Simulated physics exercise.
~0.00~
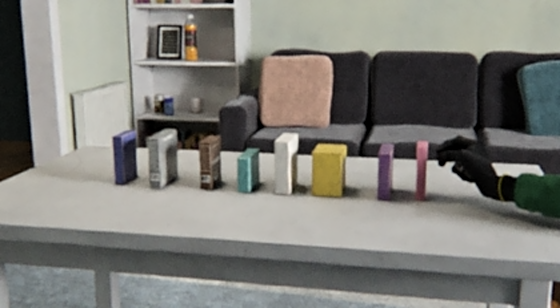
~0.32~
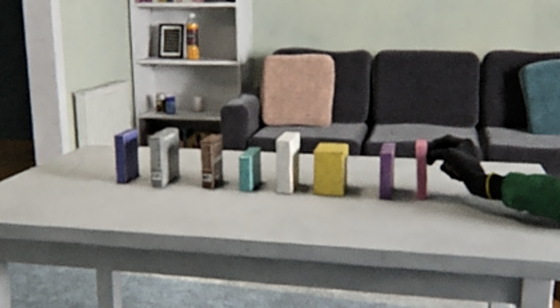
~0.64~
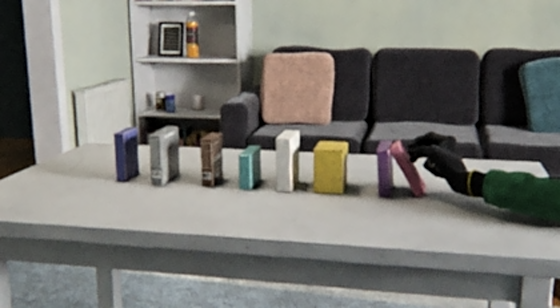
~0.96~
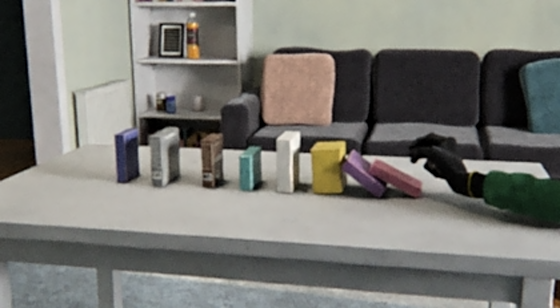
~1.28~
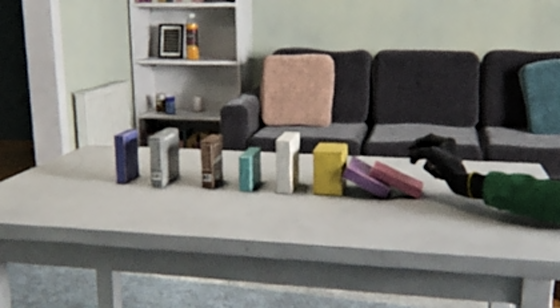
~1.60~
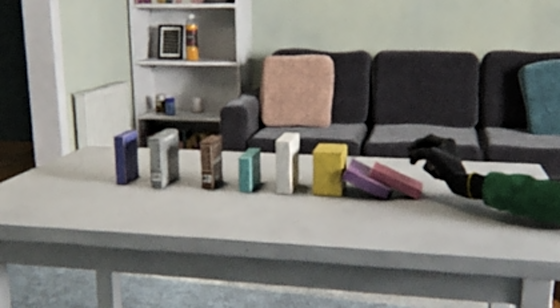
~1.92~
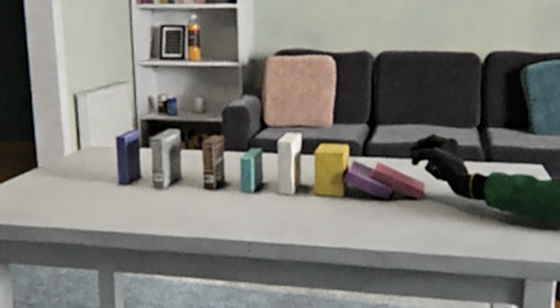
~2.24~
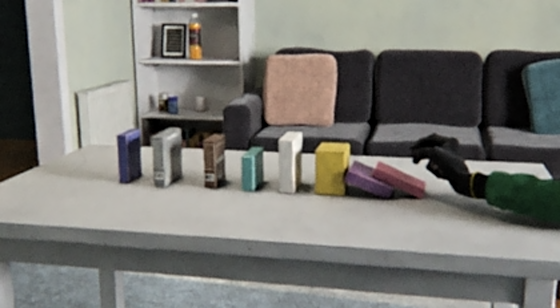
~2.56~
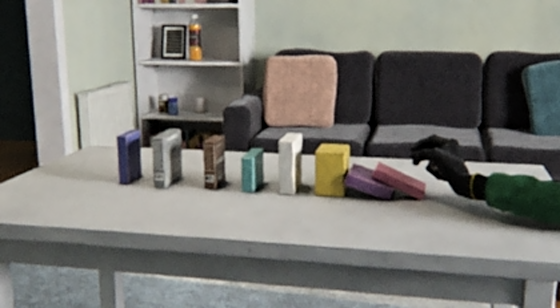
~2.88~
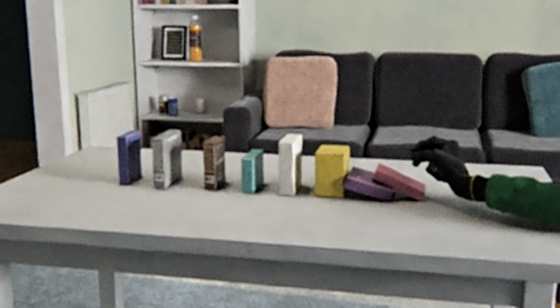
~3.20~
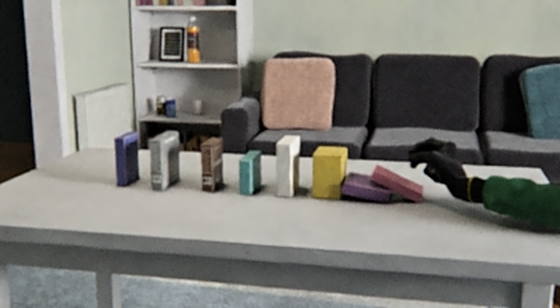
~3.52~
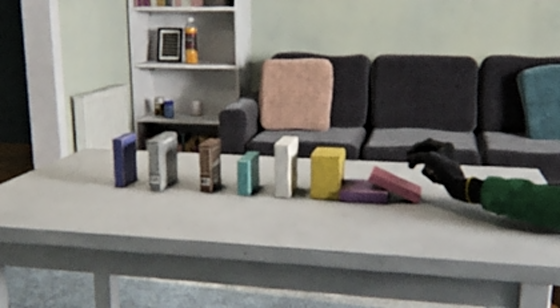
In this clip, a dark-gloved hand tips the pink board at the right end of a row on a table, and it topples left into the purple board. Both end up lying against each other beside the yellow block, while the rest stay upright.
